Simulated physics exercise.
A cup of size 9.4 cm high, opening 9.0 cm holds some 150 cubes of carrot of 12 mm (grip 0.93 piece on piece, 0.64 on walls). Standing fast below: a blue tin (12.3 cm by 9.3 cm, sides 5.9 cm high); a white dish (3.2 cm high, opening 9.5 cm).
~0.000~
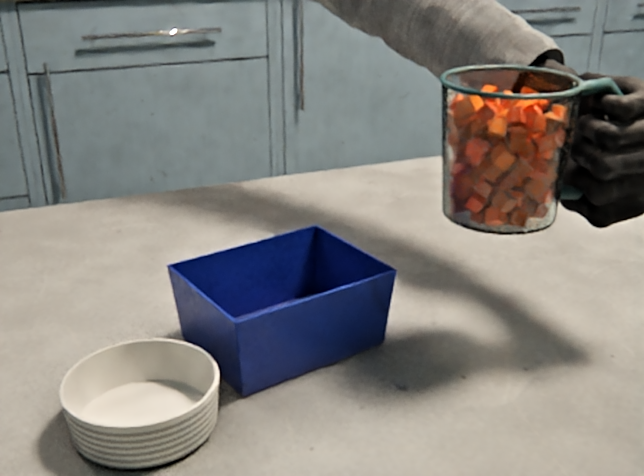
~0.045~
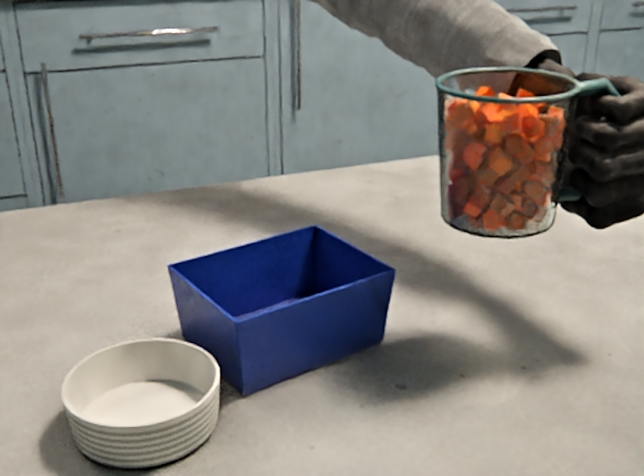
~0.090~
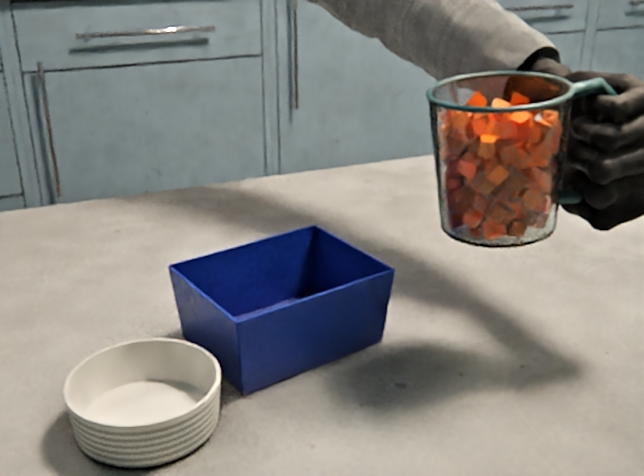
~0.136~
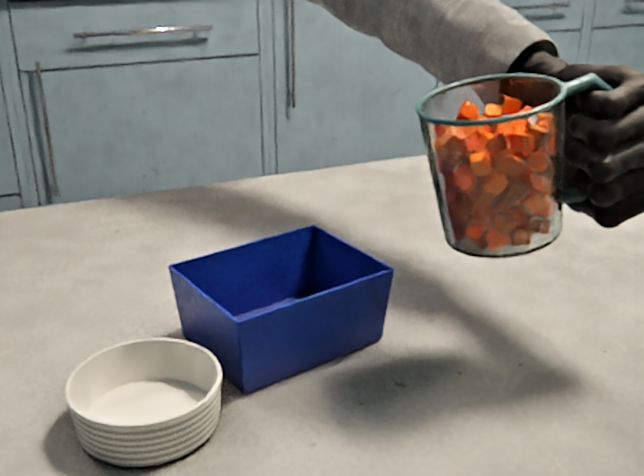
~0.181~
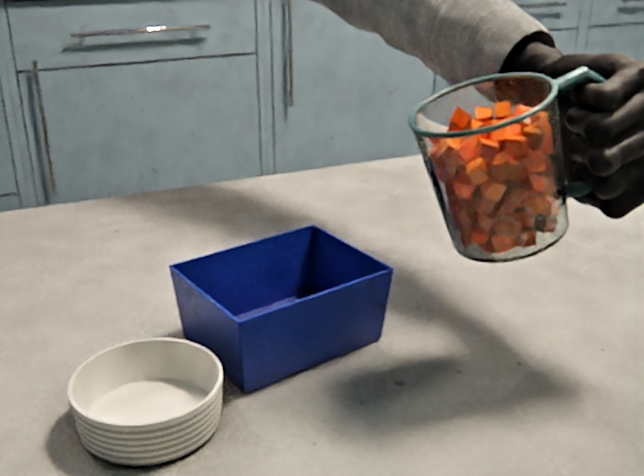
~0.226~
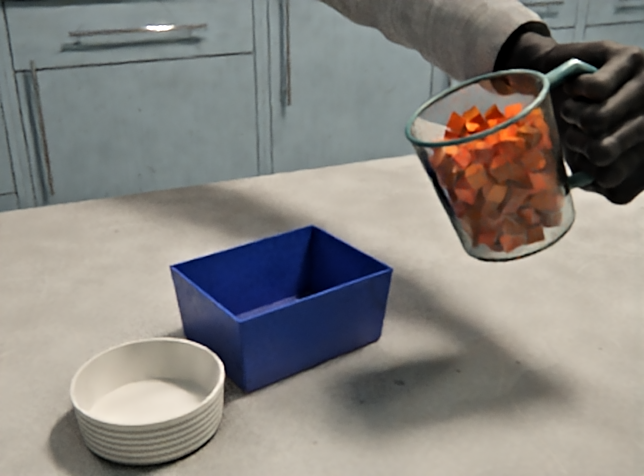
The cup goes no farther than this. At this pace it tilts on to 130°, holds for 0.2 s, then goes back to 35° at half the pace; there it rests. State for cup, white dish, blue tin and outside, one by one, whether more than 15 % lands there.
Cup: It does not; white dish: It does not; blue tin: It does not; outside: It does.
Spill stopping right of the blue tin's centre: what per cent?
I'd estimate some 80 per cent.
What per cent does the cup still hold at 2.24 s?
I'd say around 0 per cent of the load.
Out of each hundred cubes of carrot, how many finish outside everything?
Around 100 percent.
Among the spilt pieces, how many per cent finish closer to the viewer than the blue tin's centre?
Share of spill: Approx. 100 in a hundred.
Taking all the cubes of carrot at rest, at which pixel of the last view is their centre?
I'd point at roughly (381, 375).
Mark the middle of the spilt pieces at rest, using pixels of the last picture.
The middle of the resting spill sits near (382, 375).
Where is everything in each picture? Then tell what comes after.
The first frame shows cup at (507, 119); tilt 0 degrees; moved 0.0 cm; lip at (446, 83); top of the load at (472, 107); blue tin at (281, 268); white dish at (141, 379).
The second frame shows cup at (504, 123); tilt 1 degrees; moved 0.7 cm; lip at (441, 88); top of the load at (468, 111).
The third frame shows cup at (499, 133); tilt 5 degrees; moved 2.3 cm; low side left; lip at (432, 99); top of the load at (466, 117).
The fourth frame shows cup at (494, 144); tilt 11 degrees; moved 3.9 cm; low side left; lip at (422, 114); top of the load at (518, 123).
The fifth frame shows cup at (492, 151); tilt 17 degrees; moved 4.7 cm; low side left; lip at (415, 127); top of the load at (544, 125).
The sixth frame shows cup at (491, 154); tilt 24 degrees; moved 4.7 cm; low side left; lip at (411, 138); top of the load at (457, 123); blue tin at (281, 267); white dish at (148, 377). It turns about 145 degrees a second.
Then, at 1.00 s, tilt 130 degrees; cup 50 %, outside 30 %, in the air 20 %; middle of all pieces near (448, 251).
After 1.65 s, tilt 103 degrees; outside 100 %; middle of all pieces near (390, 376).
After 2.24 s, tilt 61 degrees; outside 100 %; middle of all pieces near (390, 376).
After 2.81 s, tilt 35 degrees; outside 100 %; middle of all pieces near (390, 376).
By 3.1 s all is still; cup 0 %, white dish 0 %, blue tin 0 %, outside 100 %.
